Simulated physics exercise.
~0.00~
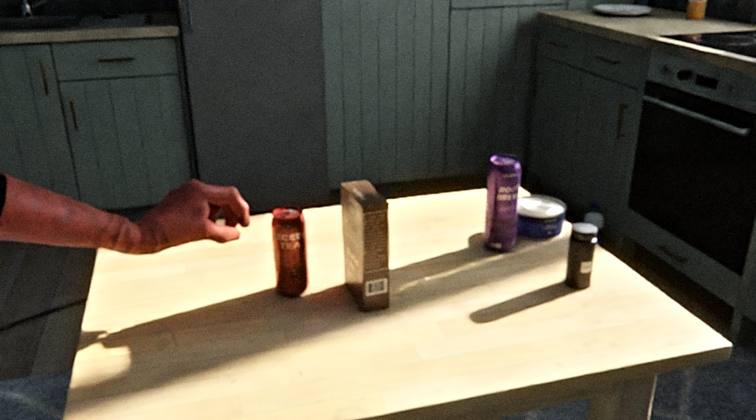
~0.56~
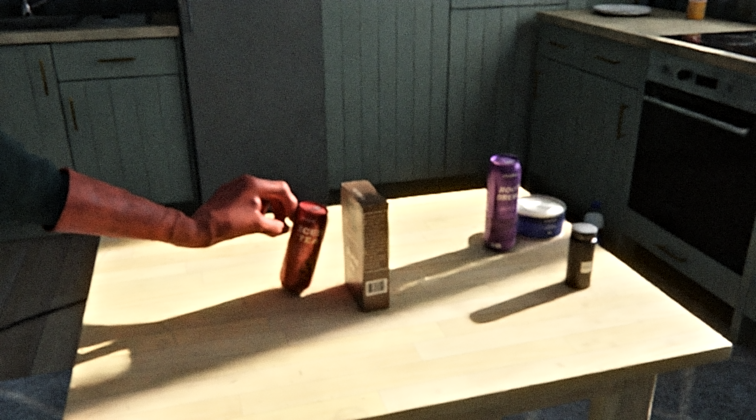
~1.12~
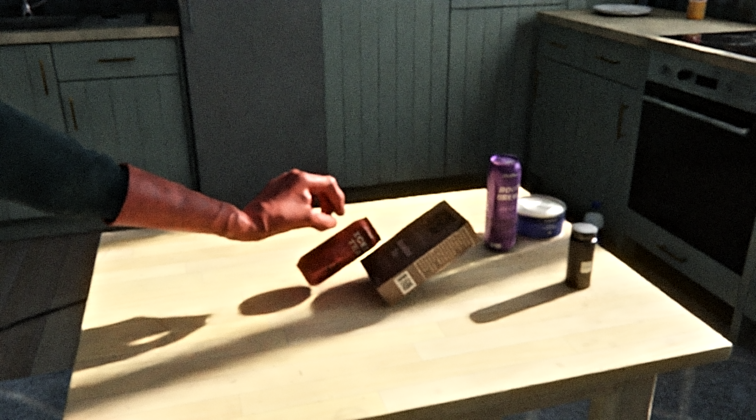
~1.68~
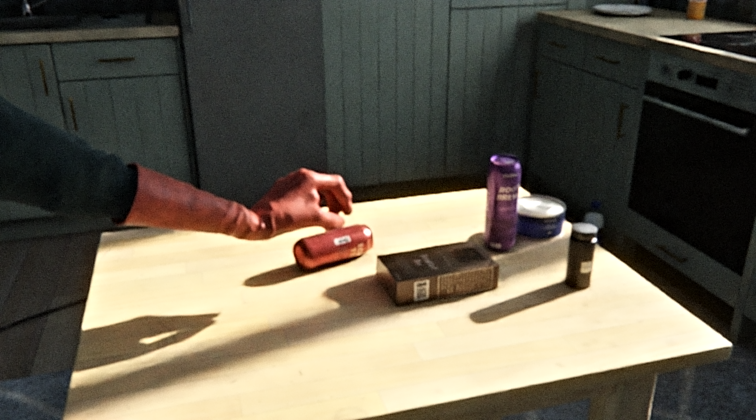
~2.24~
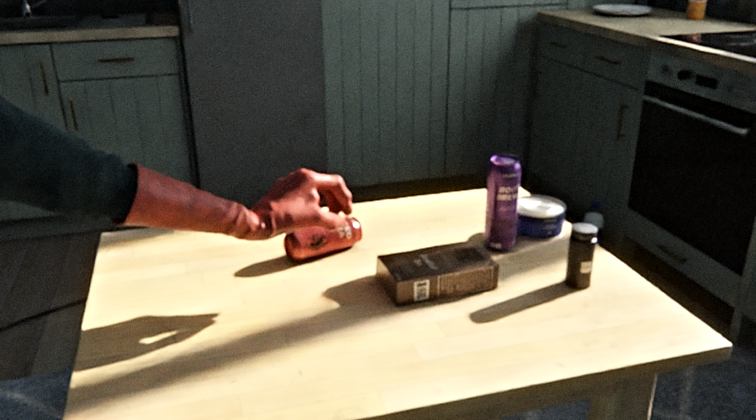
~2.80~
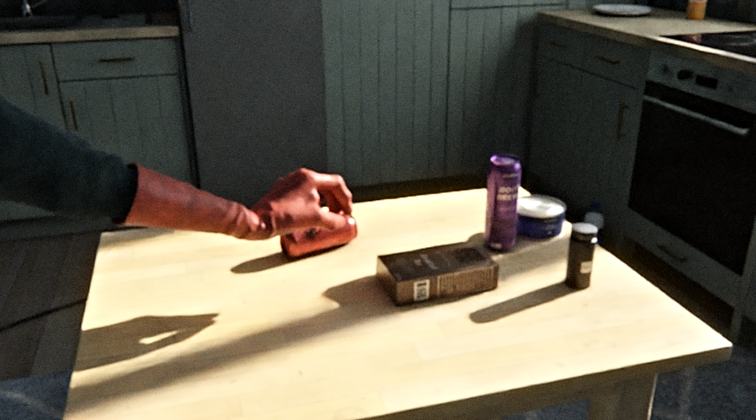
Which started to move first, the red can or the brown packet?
The red can moved first, leaning over as the hand pushed it, while the brown packet was still standing in its place. The packet only started to tip after that.
